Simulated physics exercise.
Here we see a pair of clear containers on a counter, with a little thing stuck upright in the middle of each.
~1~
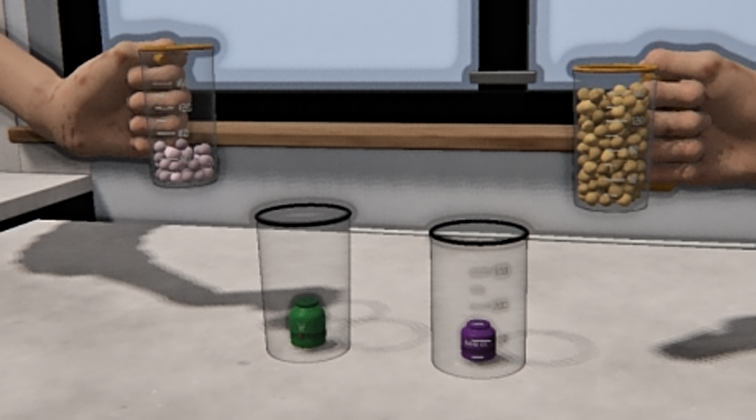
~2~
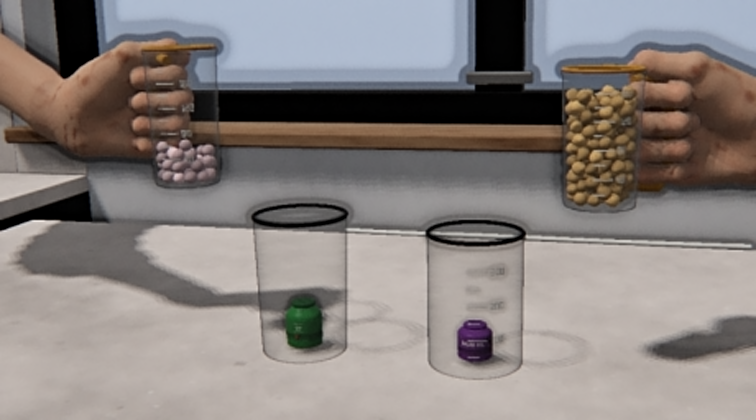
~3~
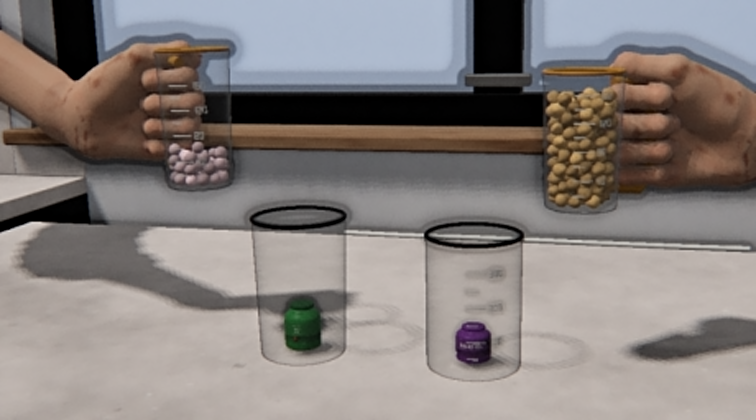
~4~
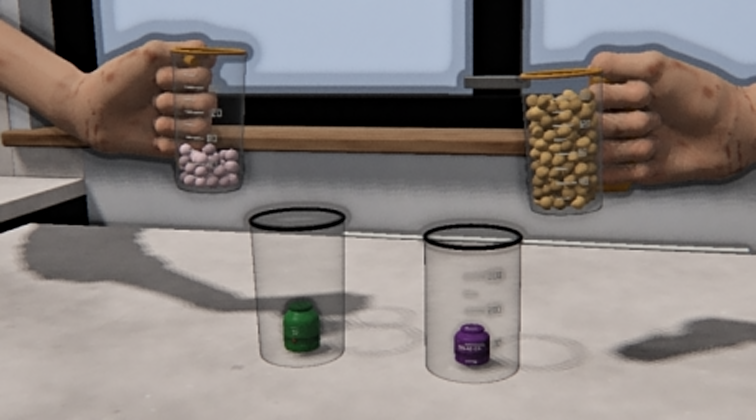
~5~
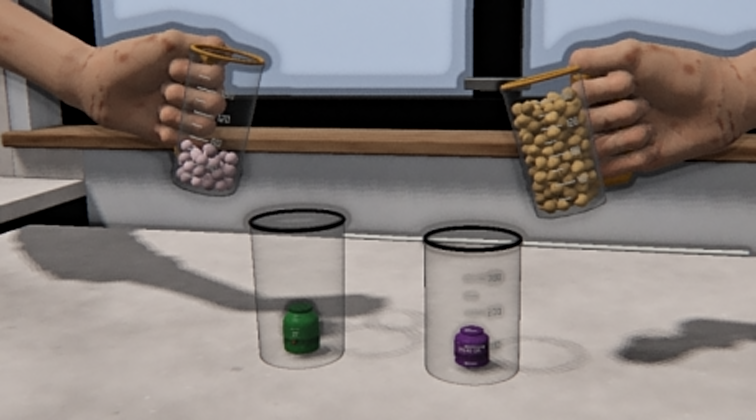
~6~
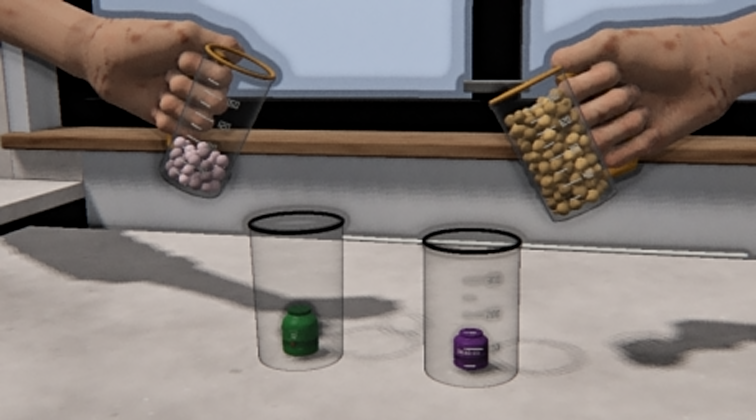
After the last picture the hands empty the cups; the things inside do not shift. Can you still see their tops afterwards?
You'll find the left thing still showing and the right thing completely covered.
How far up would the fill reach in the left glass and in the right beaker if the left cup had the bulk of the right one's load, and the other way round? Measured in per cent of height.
Left about 55, right about 25.
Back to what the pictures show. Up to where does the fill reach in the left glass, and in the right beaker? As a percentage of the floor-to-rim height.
About 20 on the left and 50 on the right.
Then, 0.26 s later than the last frame, left glass empty, all of its cupful still in the cup; right beaker empty, all of its cupful still in the cup.
Then, 0.58 s later than the last frame, left glass empty, all of its cupful still in the cup; right beaker nearly empty, nearly all of its cupful still in the cup.
Then, 0.93 s later than the last frame, left glass nearly empty, roughly half of its cupful still in the cup; right beaker nearly empty, roughly two thirds of its cupful still in the cup.
When it is over, left glass nearly empty (surface near (300, 325)), nothing beside it; right beaker half full (surface near (471, 305)), nothing beside it; the left thing is still showing; the right thing is covered.
